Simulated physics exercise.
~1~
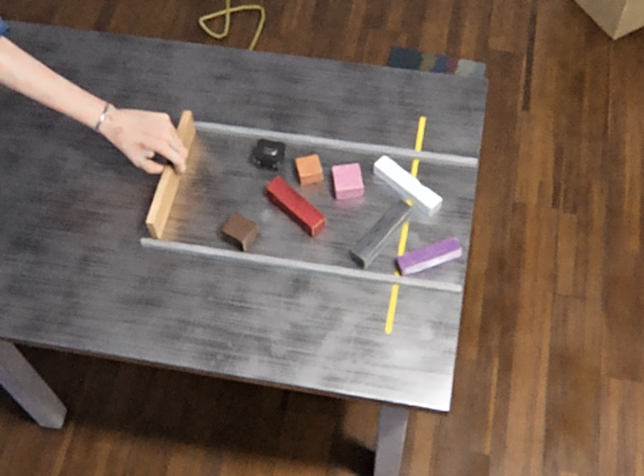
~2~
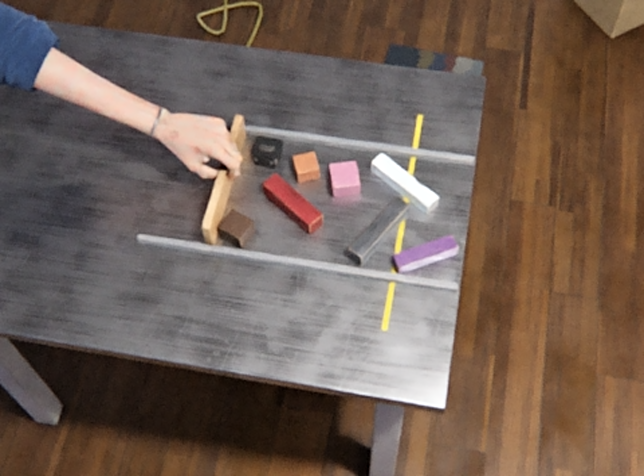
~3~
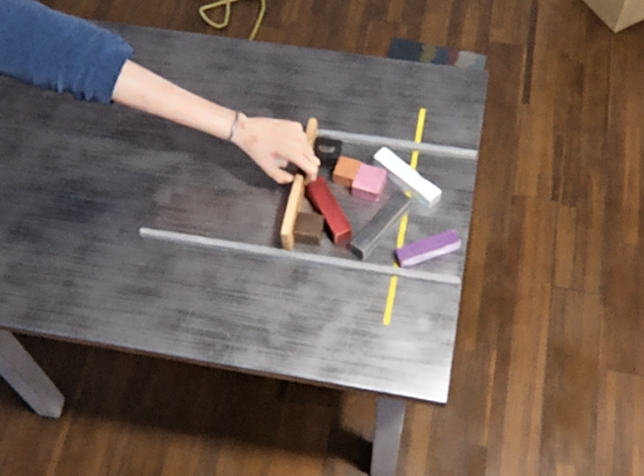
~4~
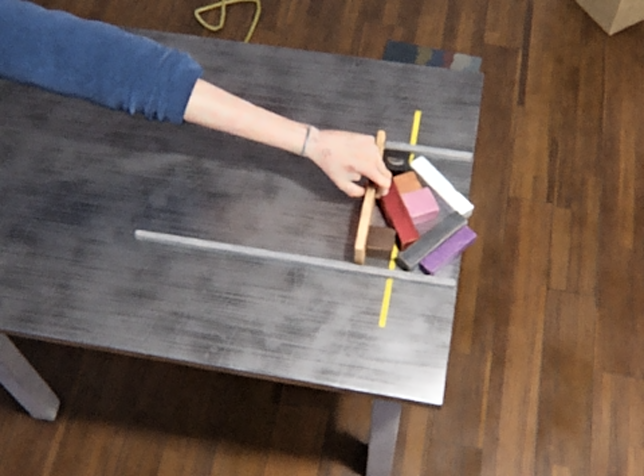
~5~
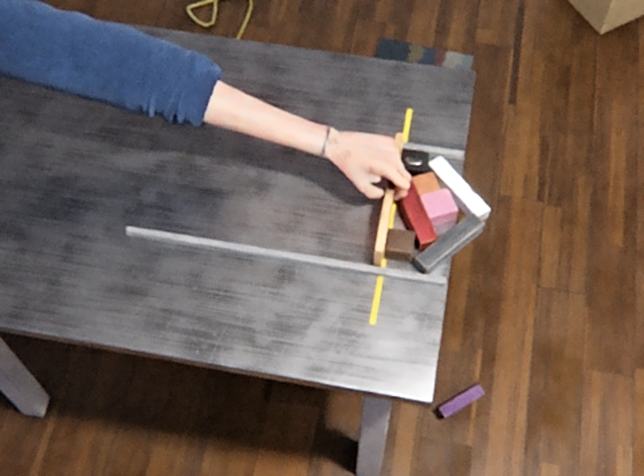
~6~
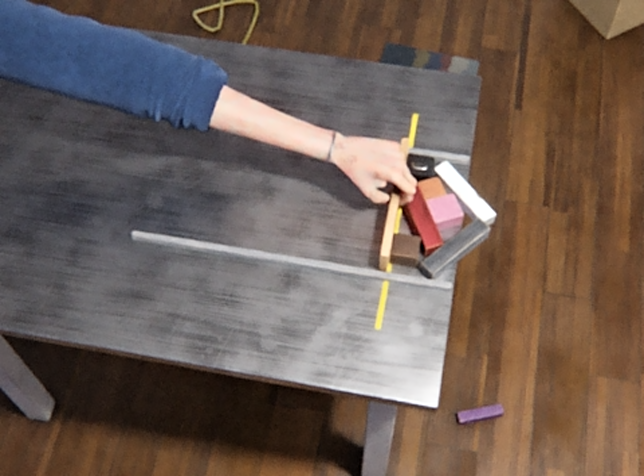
A hand slides a board right, bunching the blocks and pushing the purple bar off the table.
